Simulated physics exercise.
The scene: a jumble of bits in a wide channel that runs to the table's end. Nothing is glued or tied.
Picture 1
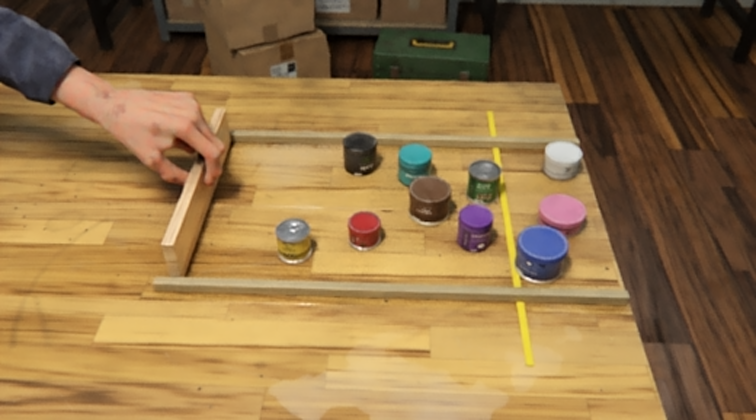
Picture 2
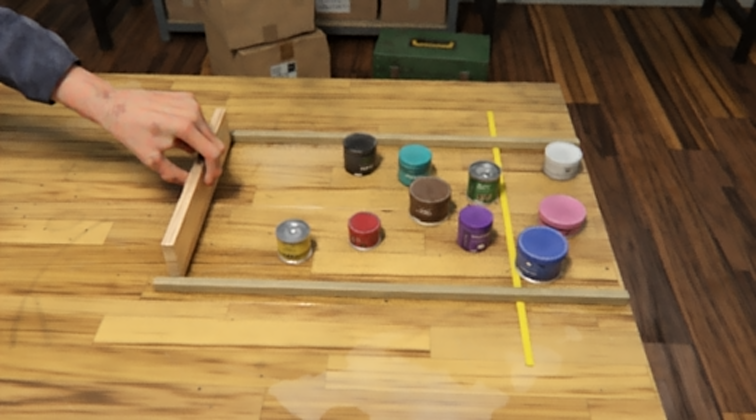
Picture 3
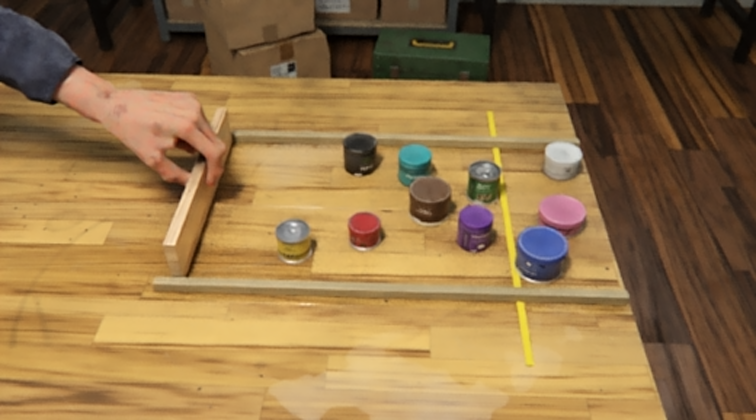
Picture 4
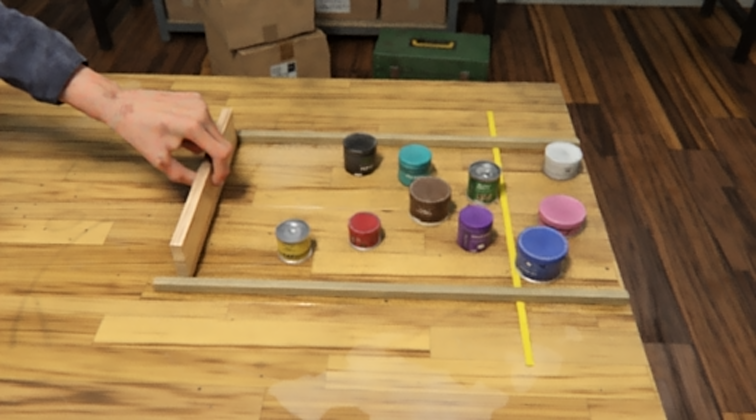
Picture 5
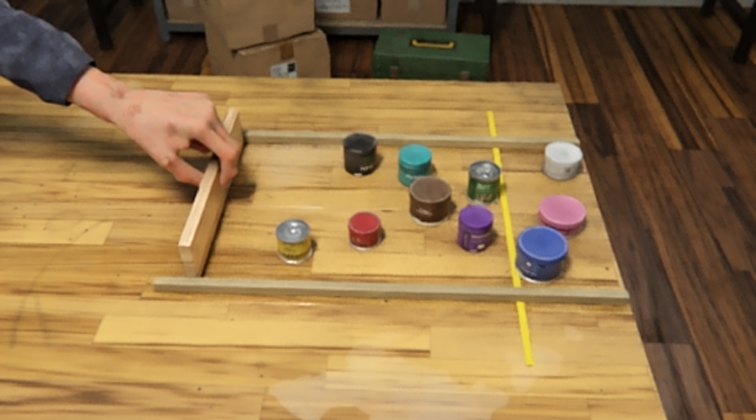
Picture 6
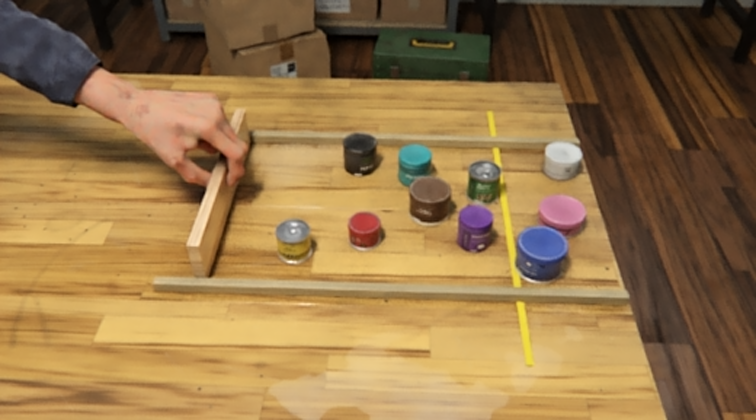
Wooden board gripped by a hand sliding slightly right between two rails, toward motionless colourful tins and tubs on a table.
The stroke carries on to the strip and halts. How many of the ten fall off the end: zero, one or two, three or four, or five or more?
In the end the number that fall off is zero.
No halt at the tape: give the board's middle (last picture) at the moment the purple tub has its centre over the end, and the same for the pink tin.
About (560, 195), and (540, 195) for the other.
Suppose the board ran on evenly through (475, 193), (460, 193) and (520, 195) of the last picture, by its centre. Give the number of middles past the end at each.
The counts: 0, 0 and 0.
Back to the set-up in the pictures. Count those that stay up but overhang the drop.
It comes to 0.
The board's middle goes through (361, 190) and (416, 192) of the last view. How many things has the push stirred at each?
By then 3, and 5.
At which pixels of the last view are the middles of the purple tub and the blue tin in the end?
First (560, 236), then (572, 266).
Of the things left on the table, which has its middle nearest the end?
The white tin.
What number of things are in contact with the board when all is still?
In contact: 5.
Early on, none off yet; white tin at rest near (562, 162); pink tin at rest near (561, 216); blue tin at rest near (540, 255).
Finally, the number that fall off is zero.
